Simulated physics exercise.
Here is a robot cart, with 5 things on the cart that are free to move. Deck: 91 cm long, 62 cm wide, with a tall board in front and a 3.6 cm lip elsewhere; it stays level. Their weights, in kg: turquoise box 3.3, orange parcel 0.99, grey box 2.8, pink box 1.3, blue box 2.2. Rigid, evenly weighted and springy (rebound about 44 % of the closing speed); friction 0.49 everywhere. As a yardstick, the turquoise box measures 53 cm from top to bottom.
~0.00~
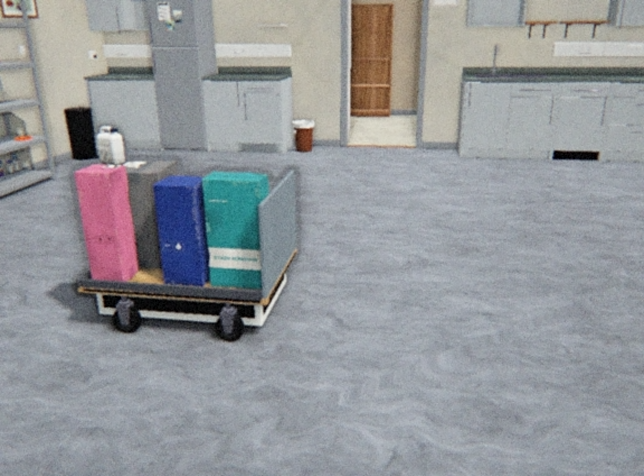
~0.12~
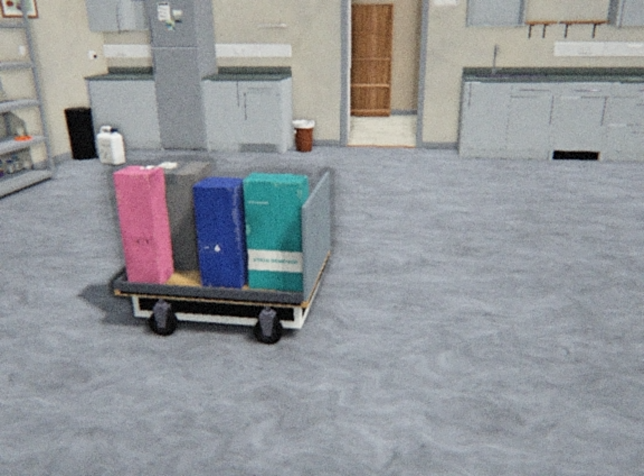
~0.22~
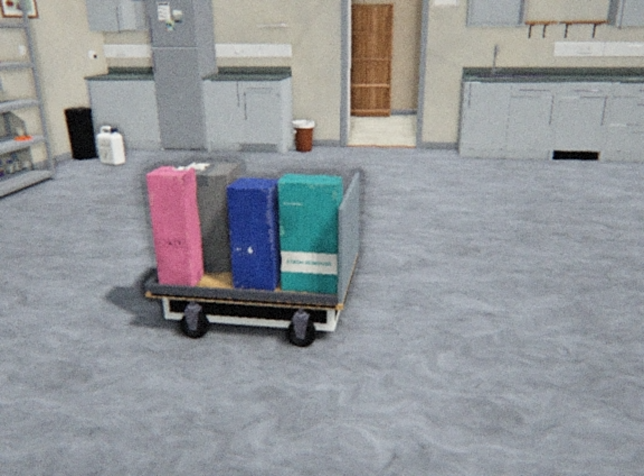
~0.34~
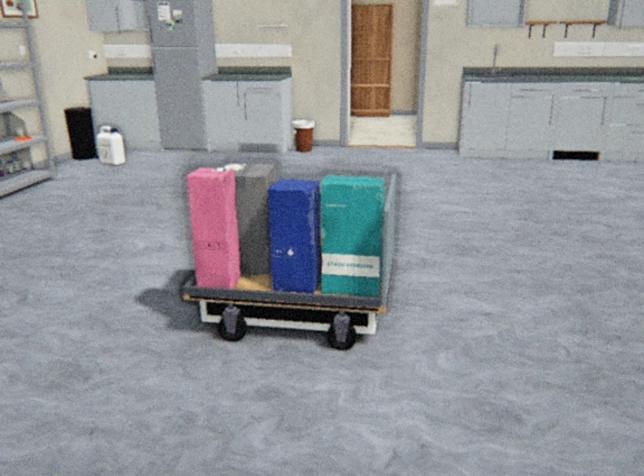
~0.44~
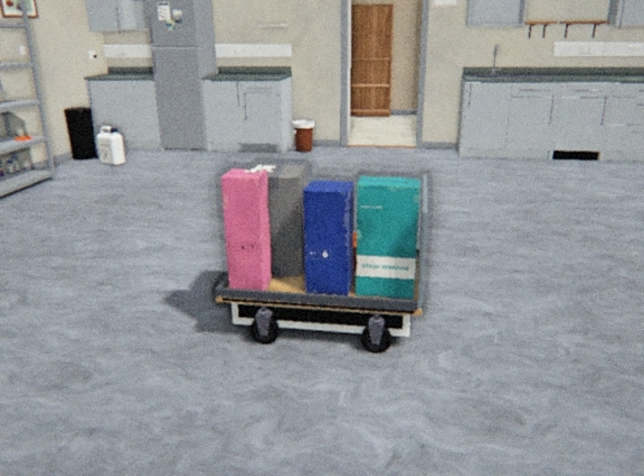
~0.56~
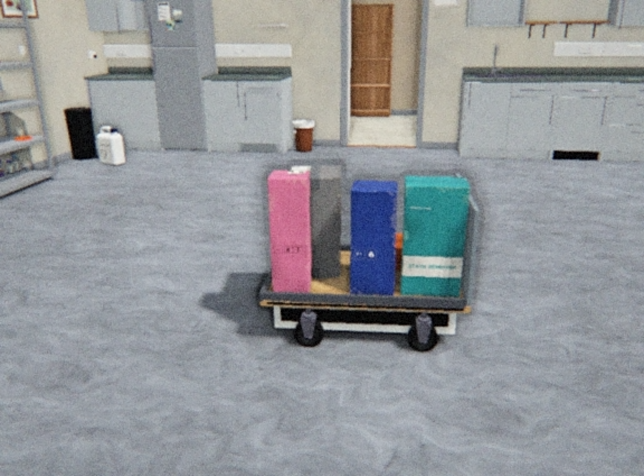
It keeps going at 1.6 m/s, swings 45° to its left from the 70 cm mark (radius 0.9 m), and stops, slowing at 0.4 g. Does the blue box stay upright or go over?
The blue box falls over.
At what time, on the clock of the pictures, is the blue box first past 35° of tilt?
At about 1.5 s.
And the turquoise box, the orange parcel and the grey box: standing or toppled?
The turquoise box falls over; the orange parcel keeps standing; the grey box stays upright.
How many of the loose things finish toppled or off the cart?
In all, 3.
After 1.06 s, cart 170 cm along, turned 45°; turquoise box now off the cart; blue box 20° off upright near (528, 209); pink box 9° off upright.
After 1.86 s, cart 203 cm along, turned 45°, stopped; pink box and blue box now off the cart; orange parcel moved 4 cm.
In the end (4.2 s), off the cart and tipped over, turquoise box, pink box and blue box; the other 2 under 10 cm from the start. In the last view, blue box near (608, 254).
